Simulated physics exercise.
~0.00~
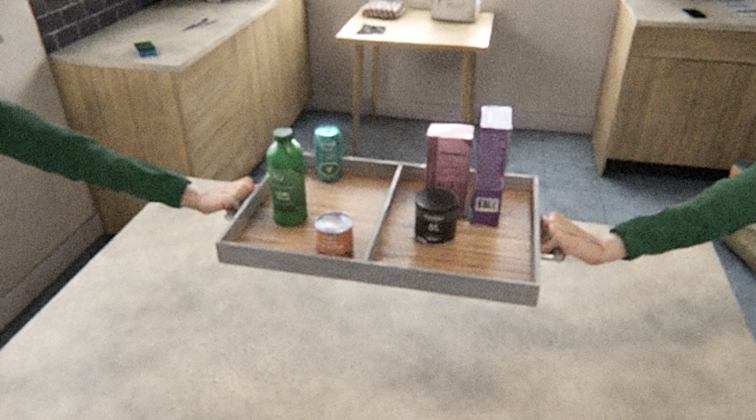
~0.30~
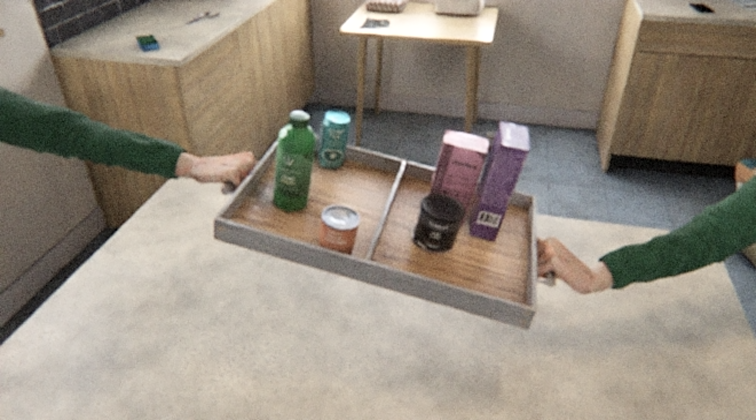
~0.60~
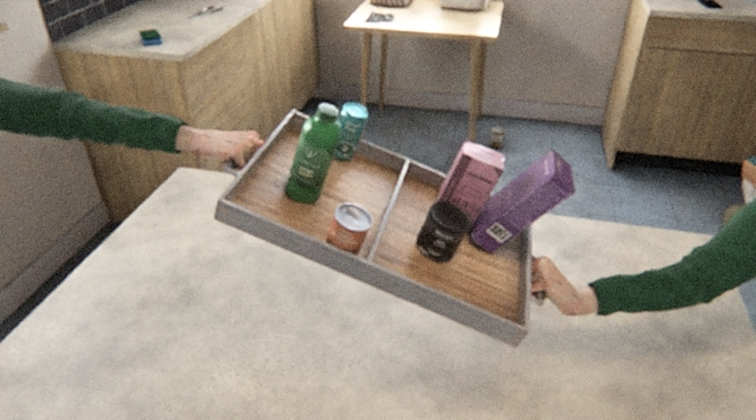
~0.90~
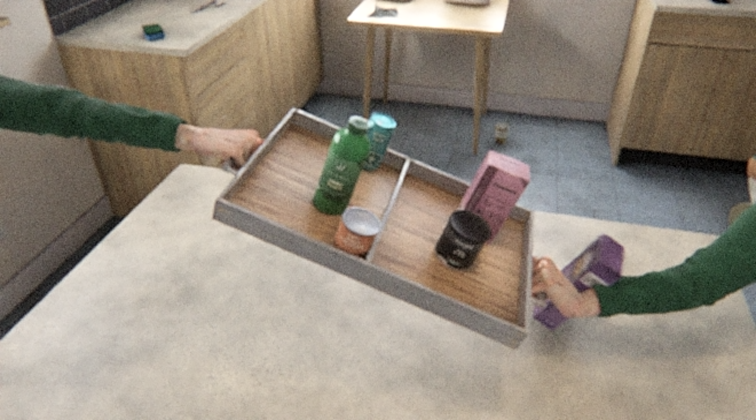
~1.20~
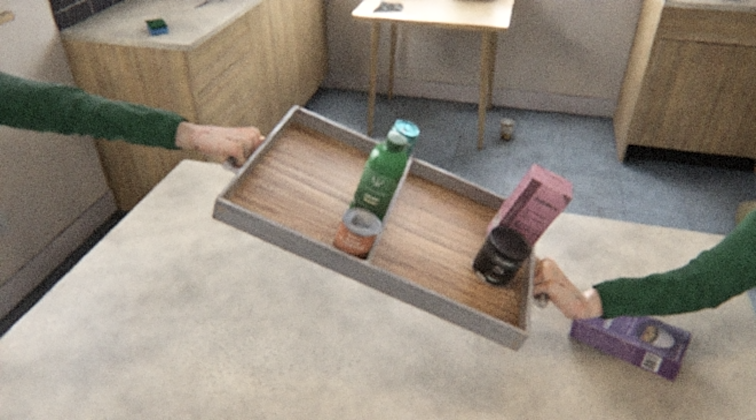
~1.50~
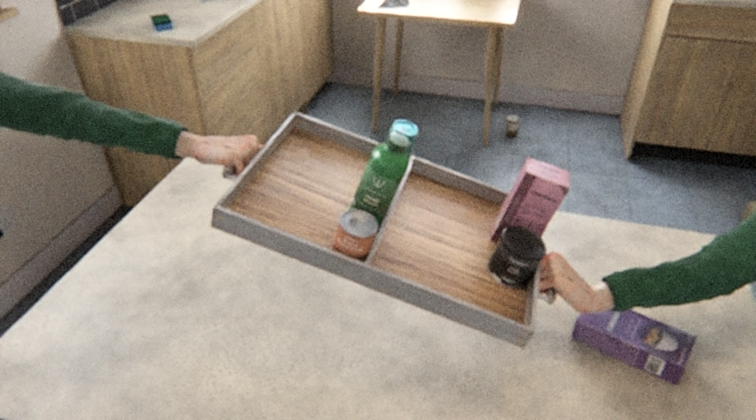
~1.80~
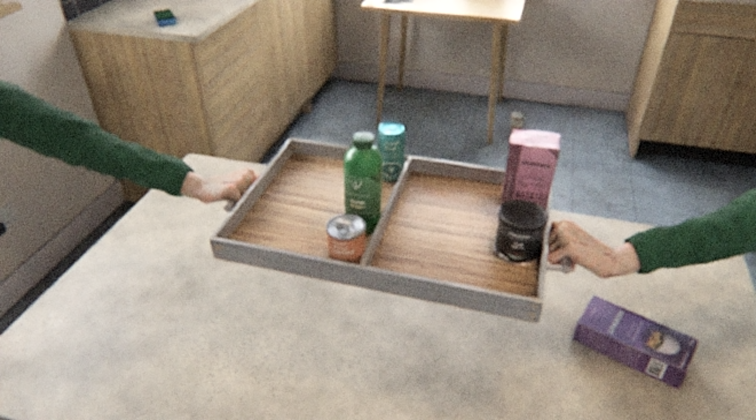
In the video, two hands tilt a divided tray down to the right, and a tall purple packet topples over the edge onto the table while a green bottle, turquoise can, pink packet and black tin slide right; the tray is then levelled, with the other items still standing on it.
